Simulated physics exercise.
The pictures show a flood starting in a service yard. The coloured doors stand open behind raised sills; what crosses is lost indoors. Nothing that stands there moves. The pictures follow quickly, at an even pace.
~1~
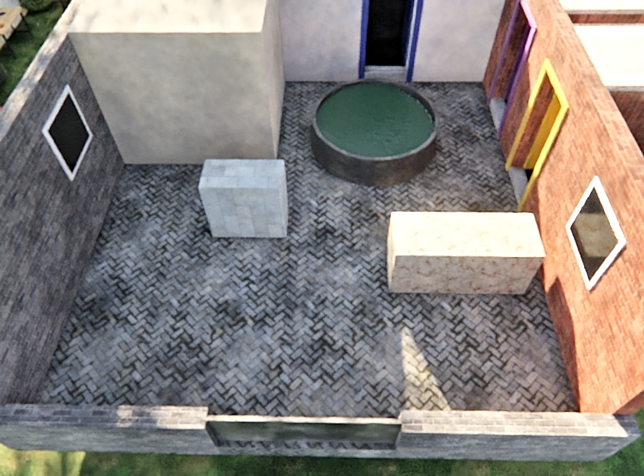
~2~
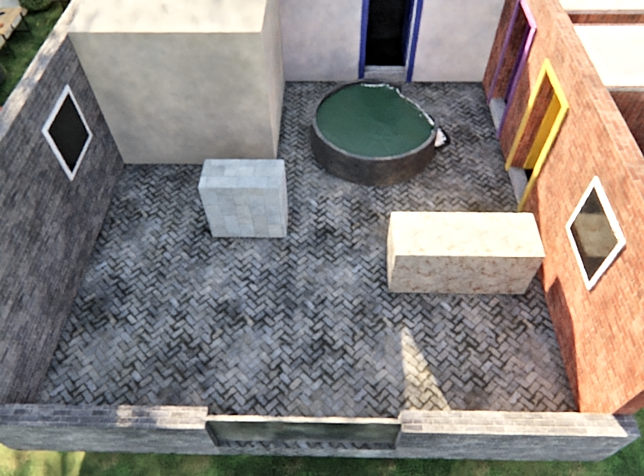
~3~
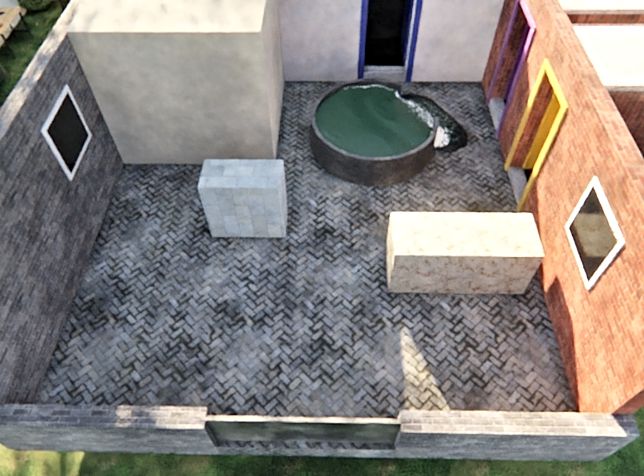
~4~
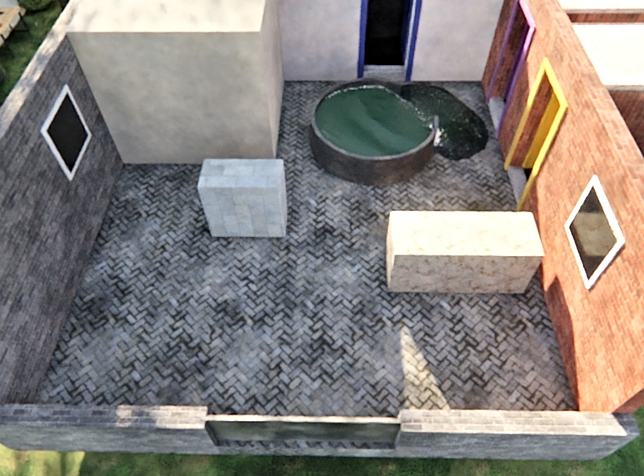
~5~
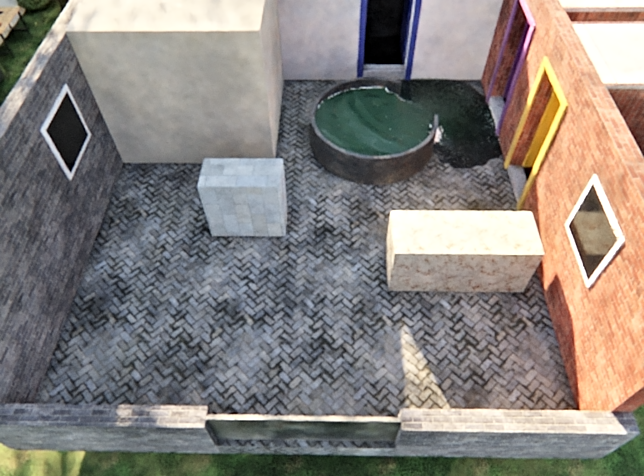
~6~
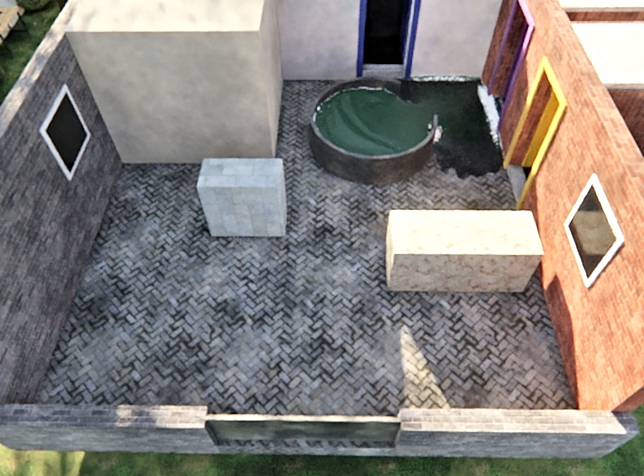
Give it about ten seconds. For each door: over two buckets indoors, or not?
The purple door takes more than that; the blue door stays under that; the yellow door stays under that.
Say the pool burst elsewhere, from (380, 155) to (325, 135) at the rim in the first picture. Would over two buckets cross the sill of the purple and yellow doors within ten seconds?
One by one: Purple stays under, yellow stays under.
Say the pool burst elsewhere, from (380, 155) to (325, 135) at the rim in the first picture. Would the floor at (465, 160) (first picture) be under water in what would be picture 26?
Answer: Not flooded.
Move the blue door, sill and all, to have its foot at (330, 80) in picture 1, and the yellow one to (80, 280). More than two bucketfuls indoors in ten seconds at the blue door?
In short: The blue one takes less.
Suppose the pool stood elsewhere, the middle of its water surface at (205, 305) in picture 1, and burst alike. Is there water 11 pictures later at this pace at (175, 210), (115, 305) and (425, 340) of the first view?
As listed: Free of water, not flooded, covered.
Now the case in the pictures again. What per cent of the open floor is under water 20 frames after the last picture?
Close to 30 %.
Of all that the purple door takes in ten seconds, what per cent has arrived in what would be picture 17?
Some 55 per cent.
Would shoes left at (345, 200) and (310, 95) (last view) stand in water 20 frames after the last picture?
In turn: Free of water, wet.
A moment on, water covers 10 % of the floor; the purple door over two buckets in, the blue door wet at the sill, nothing in, the yellow door wet at the sill, nothing in.
Next, water covers 15 % of the floor; the purple door far over two buckets in, the blue door wet at the sill, nothing in, the yellow door wet at the sill, nothing in.
Then, water covers 30 % of the floor; the purple door far over two buckets in, the blue door wet at the sill, nothing in, the yellow door wet at the sill, nothing in.
Later, water covers 50 % of the floor; the purple door far over two buckets in, the blue door wet at the sill, nothing in, the yellow door wet at the sill, nothing in.
In the end, water covers 85 % of the floor; the purple door far over two buckets in, the blue door wet at the sill, nothing in, the yellow door wet at the sill, nothing in.
